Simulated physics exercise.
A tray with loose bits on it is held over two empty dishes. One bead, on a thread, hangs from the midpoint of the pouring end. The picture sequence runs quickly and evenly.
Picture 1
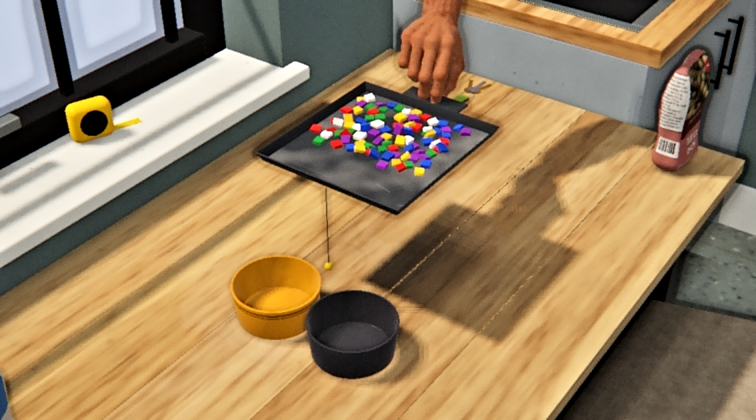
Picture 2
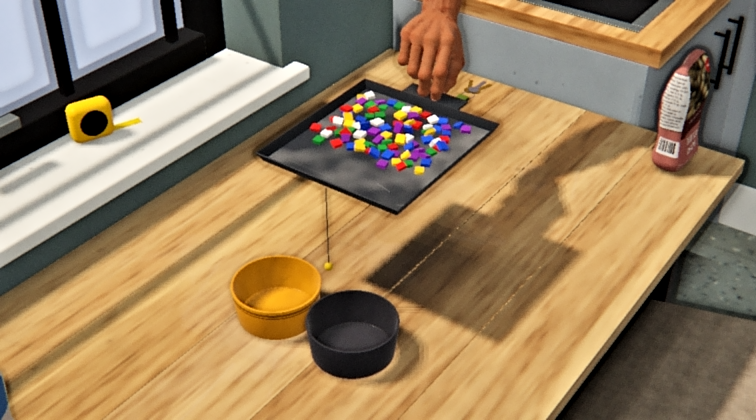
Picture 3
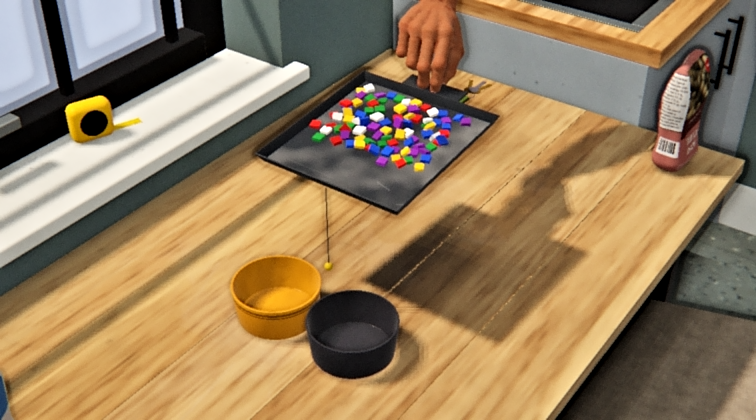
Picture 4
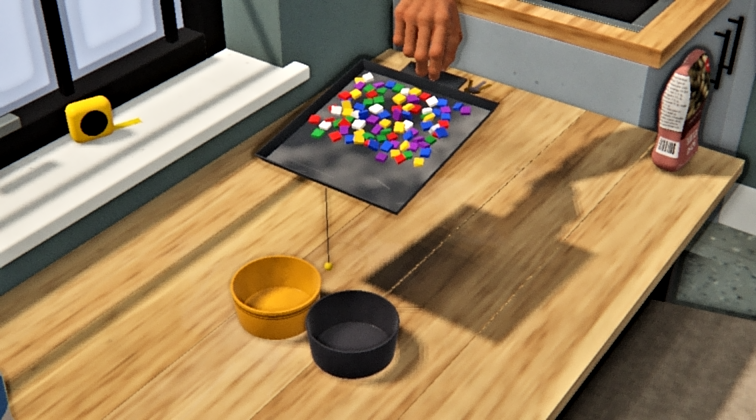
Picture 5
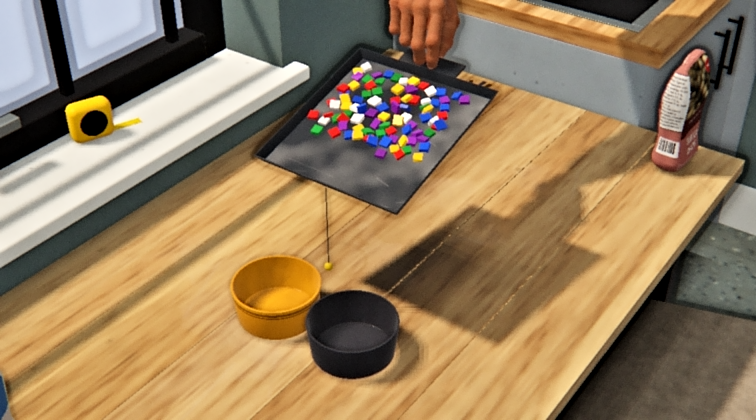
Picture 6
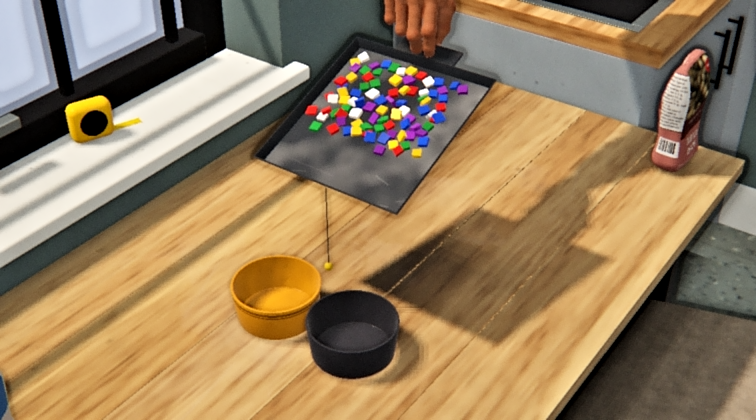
At first, a hand holds a dark tray of colourful mosaic tiles level above a wooden counter, with a yellow bead hanging from its near edge over an orange dish and a black dish. The hand then raises the far end, gradually tilting the tray, while the tiles stay clustered towards the back.
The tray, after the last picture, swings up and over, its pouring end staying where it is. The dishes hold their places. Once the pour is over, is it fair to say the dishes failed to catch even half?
No, they caught more than half.
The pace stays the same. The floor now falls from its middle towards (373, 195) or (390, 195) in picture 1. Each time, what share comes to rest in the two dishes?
That comes to 50 per cent the first time and 40 per cent the second.
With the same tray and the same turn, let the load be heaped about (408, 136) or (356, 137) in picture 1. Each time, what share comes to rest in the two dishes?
Near 90 and 90 percent respectively.
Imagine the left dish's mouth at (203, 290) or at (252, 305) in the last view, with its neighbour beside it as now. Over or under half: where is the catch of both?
Placing 1: A minority of it. Placing 2: A minority of it.
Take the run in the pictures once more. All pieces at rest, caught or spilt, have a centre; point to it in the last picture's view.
(290, 317).
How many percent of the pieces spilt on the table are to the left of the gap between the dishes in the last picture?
I make it about 70 percent or so.
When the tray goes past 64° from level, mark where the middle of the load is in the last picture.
(316, 185).
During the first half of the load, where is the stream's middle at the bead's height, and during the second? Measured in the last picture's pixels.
At (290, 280) for the first part, then at (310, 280) for the others.
Shortly afterwards, tray tipped steeply; near two thirds on the tray; near a third in the air.
Next, tray tipped past a quarter turn; near a quarter in the right dish; near a third in the left dish; near a quarter outside both; a little in the air.
Some moments later, tray tipped past a quarter turn; near a third in the right dish; near half in the left dish; near a quarter outside both.
In the end, tray tipped past a quarter turn; near a third in the right dish; near half in the left dish; near a quarter outside both.
